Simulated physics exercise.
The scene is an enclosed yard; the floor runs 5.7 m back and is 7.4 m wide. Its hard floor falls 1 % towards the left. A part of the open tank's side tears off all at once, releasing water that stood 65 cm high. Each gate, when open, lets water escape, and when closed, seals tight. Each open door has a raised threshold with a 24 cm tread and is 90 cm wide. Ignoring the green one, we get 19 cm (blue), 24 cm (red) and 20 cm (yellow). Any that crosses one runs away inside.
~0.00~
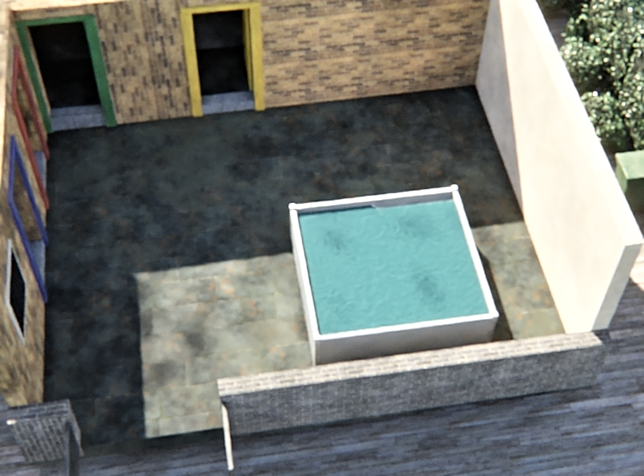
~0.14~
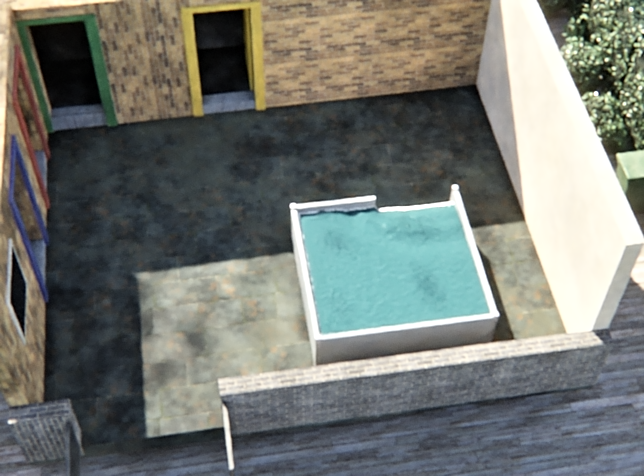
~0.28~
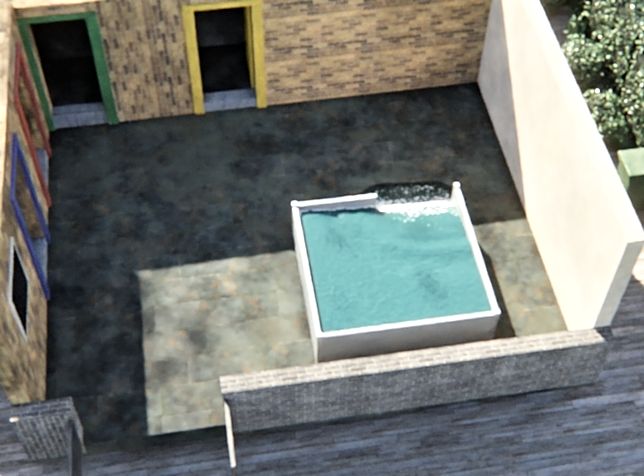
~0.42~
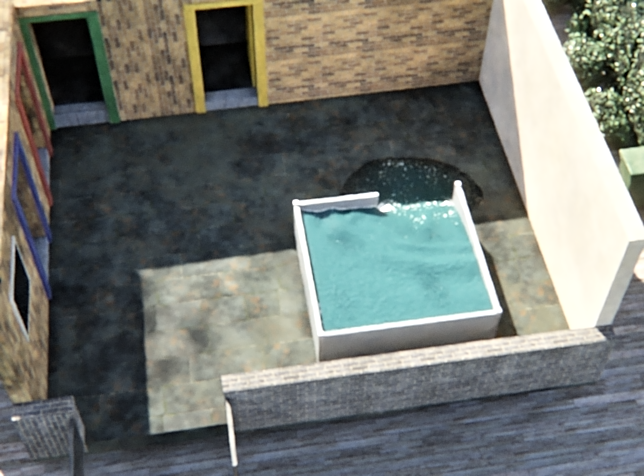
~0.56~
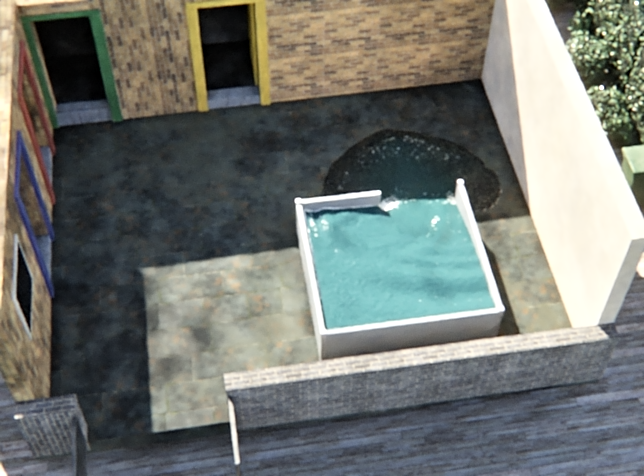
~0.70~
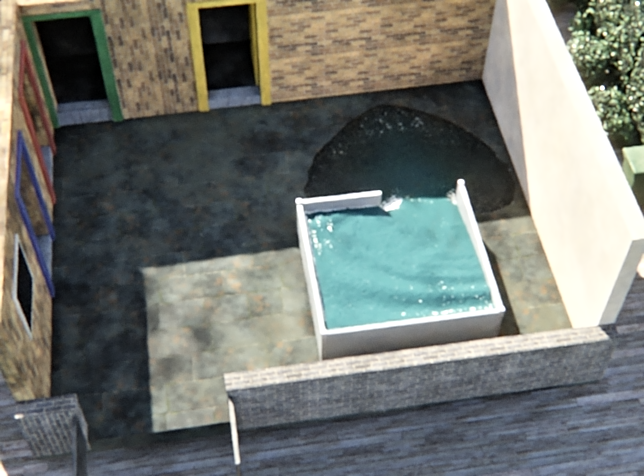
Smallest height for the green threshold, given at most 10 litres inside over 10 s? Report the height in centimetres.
About 17 cm.
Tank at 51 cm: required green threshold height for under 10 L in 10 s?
In that case, roughly 13.0 cm.
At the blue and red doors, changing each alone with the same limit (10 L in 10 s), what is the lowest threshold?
You'd want about 10.0 centimetres at blue and about 18 centimetres at red.
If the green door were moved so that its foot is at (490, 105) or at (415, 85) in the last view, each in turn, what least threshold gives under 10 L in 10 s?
You'd want roughly 32 cm there first, then roughly 31 cm.
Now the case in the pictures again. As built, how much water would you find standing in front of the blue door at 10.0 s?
It stands about 11.0 centimetres deep.
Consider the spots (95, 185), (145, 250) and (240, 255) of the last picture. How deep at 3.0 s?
Close to 0, 0 and 0 cm, one after the other.
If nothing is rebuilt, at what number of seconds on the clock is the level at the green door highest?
Roughly 7.0 s.
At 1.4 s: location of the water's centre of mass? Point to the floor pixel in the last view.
It lies near (399, 247) in the last picture.
After 1.4 s water covers 25 % of the floor, deepest (38 cm) near (426, 213); it has not reached the green door.
After 3.0 s water covers 35 % of the floor, deepest (32 cm) near (437, 134); 3 cm at the green door, 0 litres in over its 27 cm threshold.
After 10.0 s water covers 95 % of the floor, deepest (16 cm) near (51, 418); 14 cm at the green door, 0 litres in over its 27 cm threshold.
At the green door as built, the water arrived by 2.9 s and peaked near 20 cm at 6.8 s.
Run again over the same 10 s with other heights there, 32 litres in over 14 cm, 3 litres over 19 cm. The limit of 10 litres is kept from about 17 cm up.
